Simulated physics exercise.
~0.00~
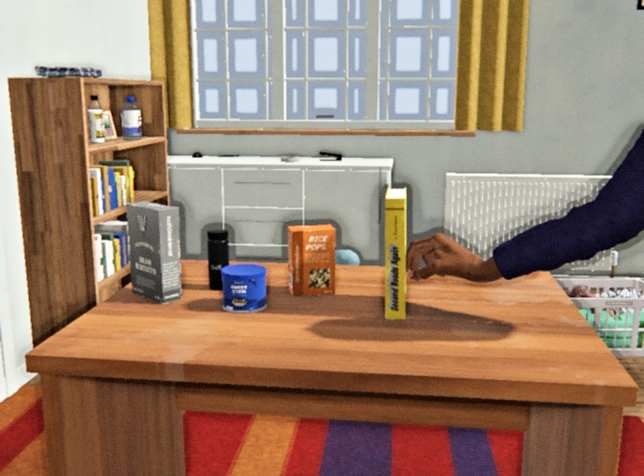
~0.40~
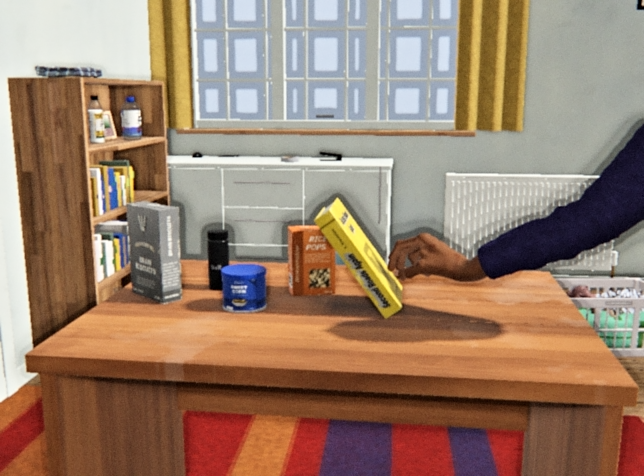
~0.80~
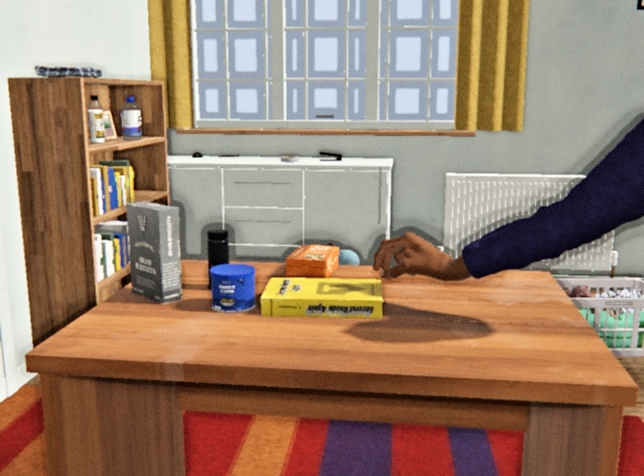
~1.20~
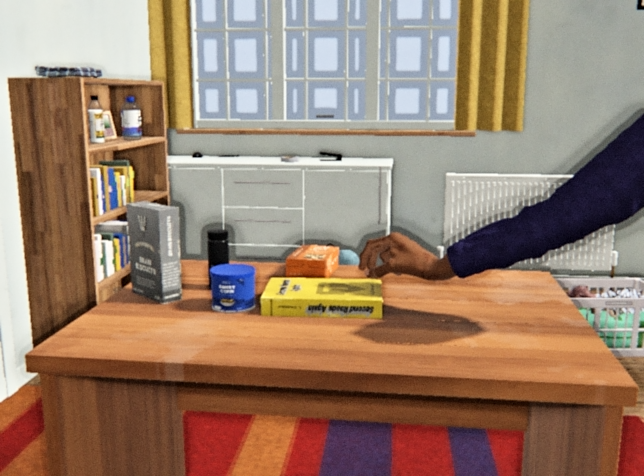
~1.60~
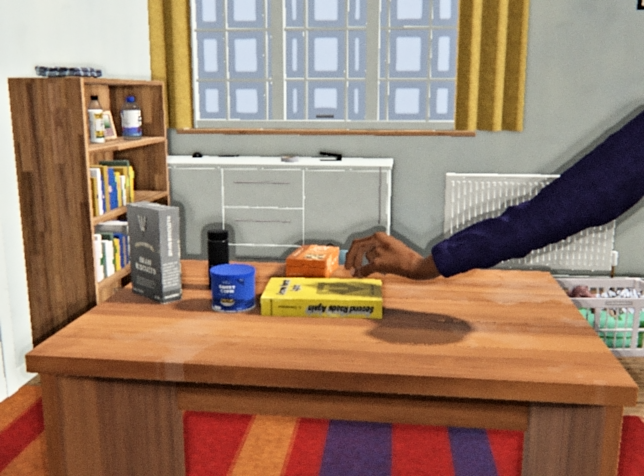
In this clip, a hand pushes an upright yellow book leftward on a wooden table until it topples, the orange packet behind also falling and the blue tin shifting slightly left; the book and orange packet end lying down, while the grey packet and black shaker stay standing.
